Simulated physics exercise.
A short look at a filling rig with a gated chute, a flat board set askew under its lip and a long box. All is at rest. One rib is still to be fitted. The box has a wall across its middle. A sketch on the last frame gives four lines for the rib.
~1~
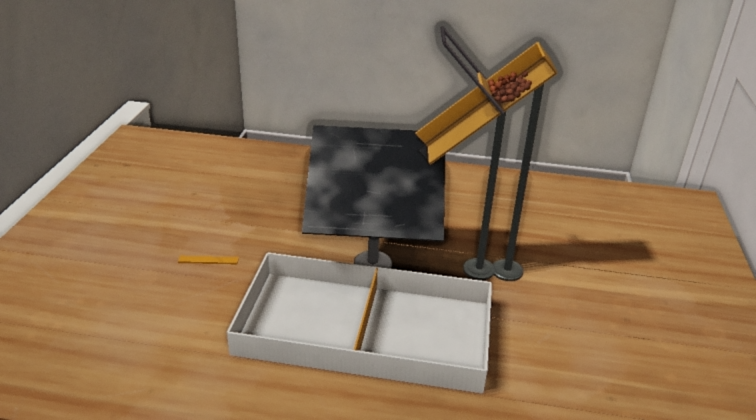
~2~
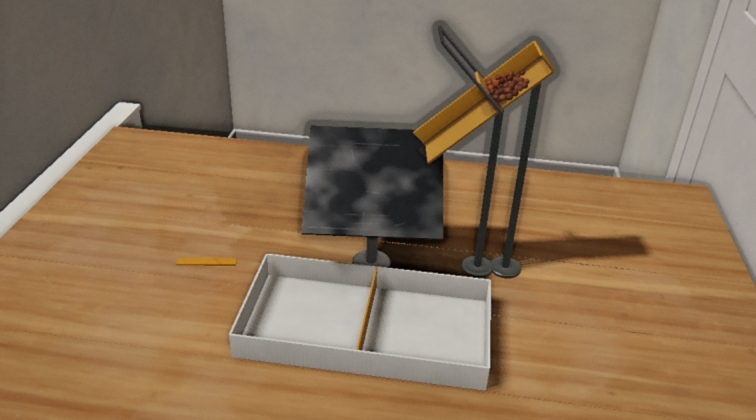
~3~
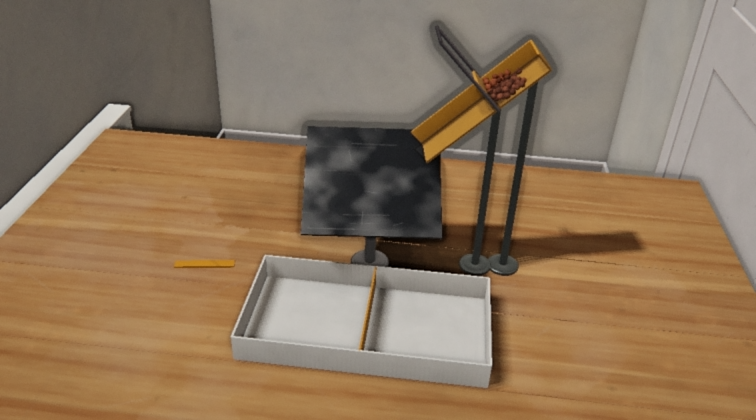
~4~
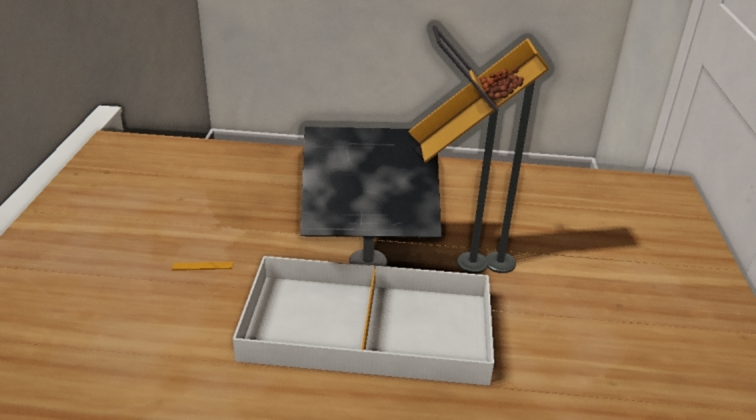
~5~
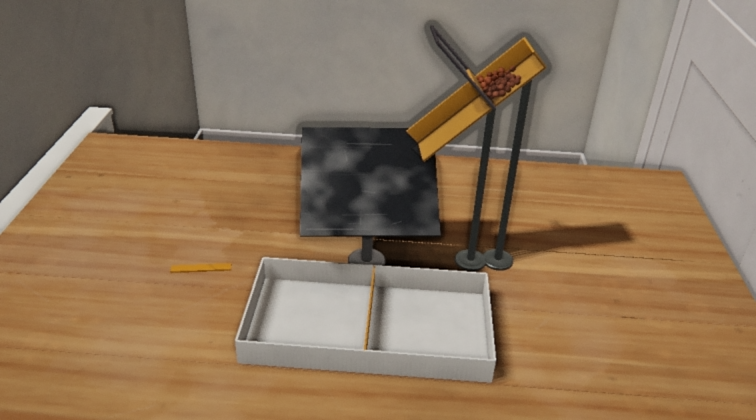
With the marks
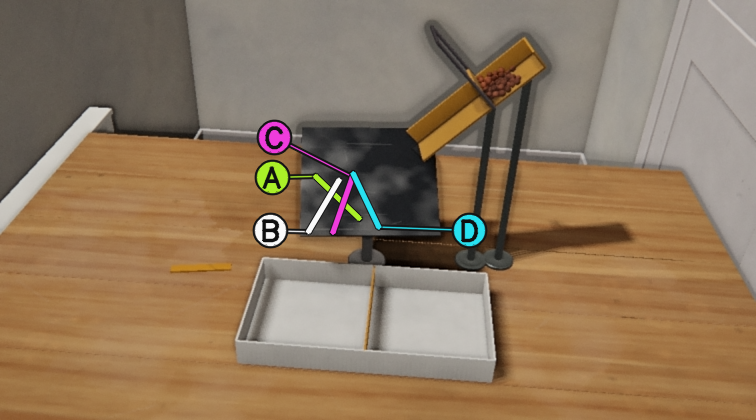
On a wooden tabletop, a raised yellow chute holds reddish-brown pellets behind a closed gate, above a tilted dark mottled board and a long white divided box; the objects stay still while the view shifts slightly.
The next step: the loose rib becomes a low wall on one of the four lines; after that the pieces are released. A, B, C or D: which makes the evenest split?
A is best.
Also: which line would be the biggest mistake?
It is D.
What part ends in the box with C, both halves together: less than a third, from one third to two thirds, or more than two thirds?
Line C gives more than two thirds.
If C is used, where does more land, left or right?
More lands on the left.
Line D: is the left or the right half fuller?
The right half.
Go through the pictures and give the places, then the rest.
Load behind the gate near (505, 88), clay pellets; lip of the chute near (429, 155), sloping fairly steeply, in the first picture.
Middle of the board near (375, 180), tilted fairly steeply; middle of its low edge near (372, 236); of its high edge near (377, 128), in the second picture.
Front corners of the box near (232, 337) and (491, 365); front end of its middle wall near (359, 351); gate still shut near (478, 81), in the third picture.
Middle of the load near (497, 84); lip near (423, 153), in the fourth picture.
Middle of the load near (494, 83); lip near (421, 153), in the fifth picture.
On the marked copy, line A from (315, 176) to (359, 218); line B from (339, 180) to (308, 231); line C from (352, 176) to (332, 232); line D from (353, 173) to (378, 227).
With A, of what is caught, close to a third in the left half, close to two thirds in the right.
With B, of what is caught, the bulk in the left half, close to a quarter in the right.
With C, of what is caught, the bulk in the left half, close to a quarter in the right.
With D, of what is caught, a small share in the left half, all but a few in the right.
